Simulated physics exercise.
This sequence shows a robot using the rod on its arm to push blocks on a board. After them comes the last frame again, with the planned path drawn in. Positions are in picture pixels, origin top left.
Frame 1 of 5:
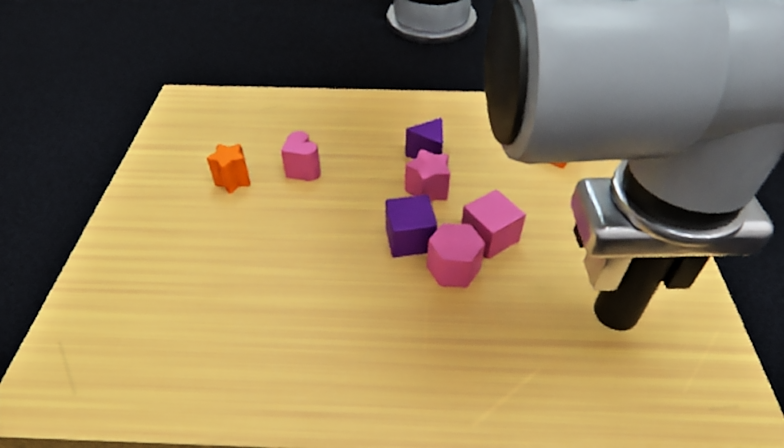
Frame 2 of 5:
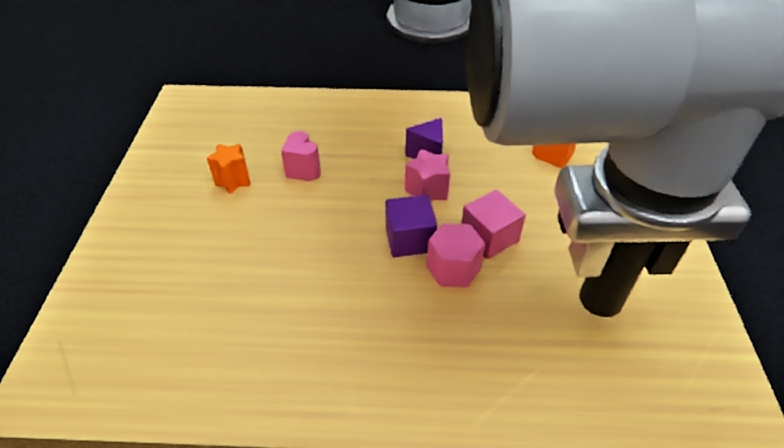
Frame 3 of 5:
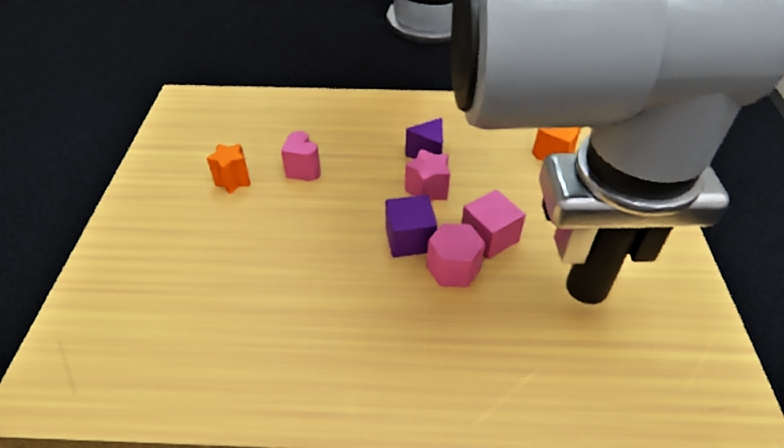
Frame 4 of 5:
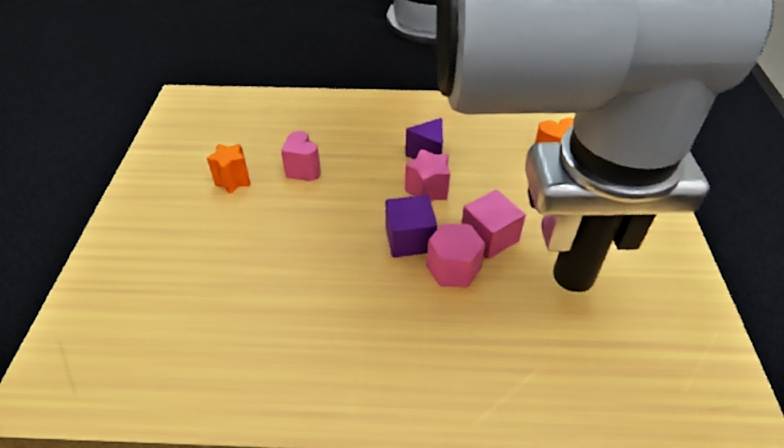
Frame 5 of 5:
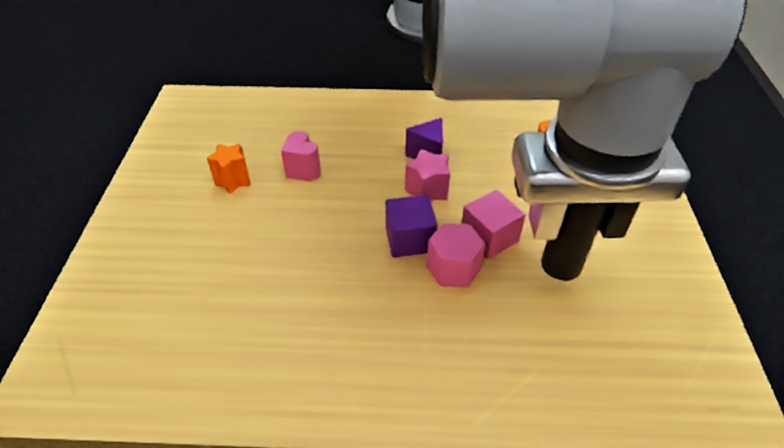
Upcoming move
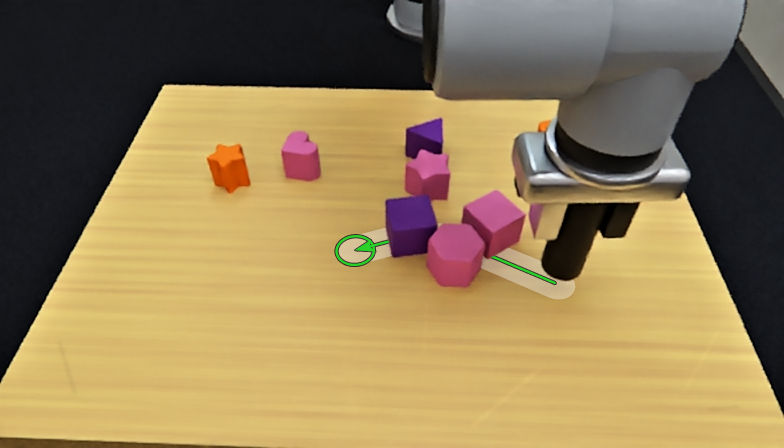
A robot arm moves its black rod up and left while the blocks stay still.
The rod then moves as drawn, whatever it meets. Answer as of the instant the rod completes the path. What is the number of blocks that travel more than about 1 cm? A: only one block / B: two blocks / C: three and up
I choose C.
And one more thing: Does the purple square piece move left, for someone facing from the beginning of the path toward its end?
Yes.
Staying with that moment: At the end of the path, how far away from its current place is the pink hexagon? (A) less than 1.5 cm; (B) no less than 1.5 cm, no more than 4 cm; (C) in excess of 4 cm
I'll go with B - no less than 1.5 cm, no more than 4 cm.
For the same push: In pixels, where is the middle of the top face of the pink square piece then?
At (467, 186).
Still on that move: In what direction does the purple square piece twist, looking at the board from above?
Looking down: Clockwise.
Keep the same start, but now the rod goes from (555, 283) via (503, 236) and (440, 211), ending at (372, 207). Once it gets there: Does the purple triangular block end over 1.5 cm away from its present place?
I believe not.
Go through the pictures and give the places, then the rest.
In the first picture, rod's lower end at (616, 313); purple square piece at (411, 212); pink star-shaped block at (430, 163); pink hexagon at (457, 241); pink square piece at (495, 210).
In the second picture, rod at (601, 300); blocks still.
In the third picture, rod at (587, 288); blocks still.
In the fourth picture, rod at (574, 276); blocks still.
In the fifth picture, rod at (561, 265); purple square piece at (411, 212); pink star-shaped block at (430, 163); pink hexagon at (457, 241); pink square piece at (495, 210).
Drawn move, from (555, 283) over (487, 254) and (422, 236) to (355, 250).
What follows on the original path. One third of the way, rod at (490, 236); pink hexagon at (453, 242); pink square piece at (479, 197), turned 30° clockwise.
Two thirds of the way, rod at (422, 218); purple square piece at (381, 209); pink hexagon at (435, 244), turned 40° anticlockwise; pink square piece at (467, 186), turned 60° clockwise.
At the end, rod at (354, 232); purple square piece at (311, 216), turned 35° clockwise; pink star-shaped block still; pink hexagon at (435, 244), turned 40° anticlockwise; pink square piece at (467, 186), turned 60° clockwise.
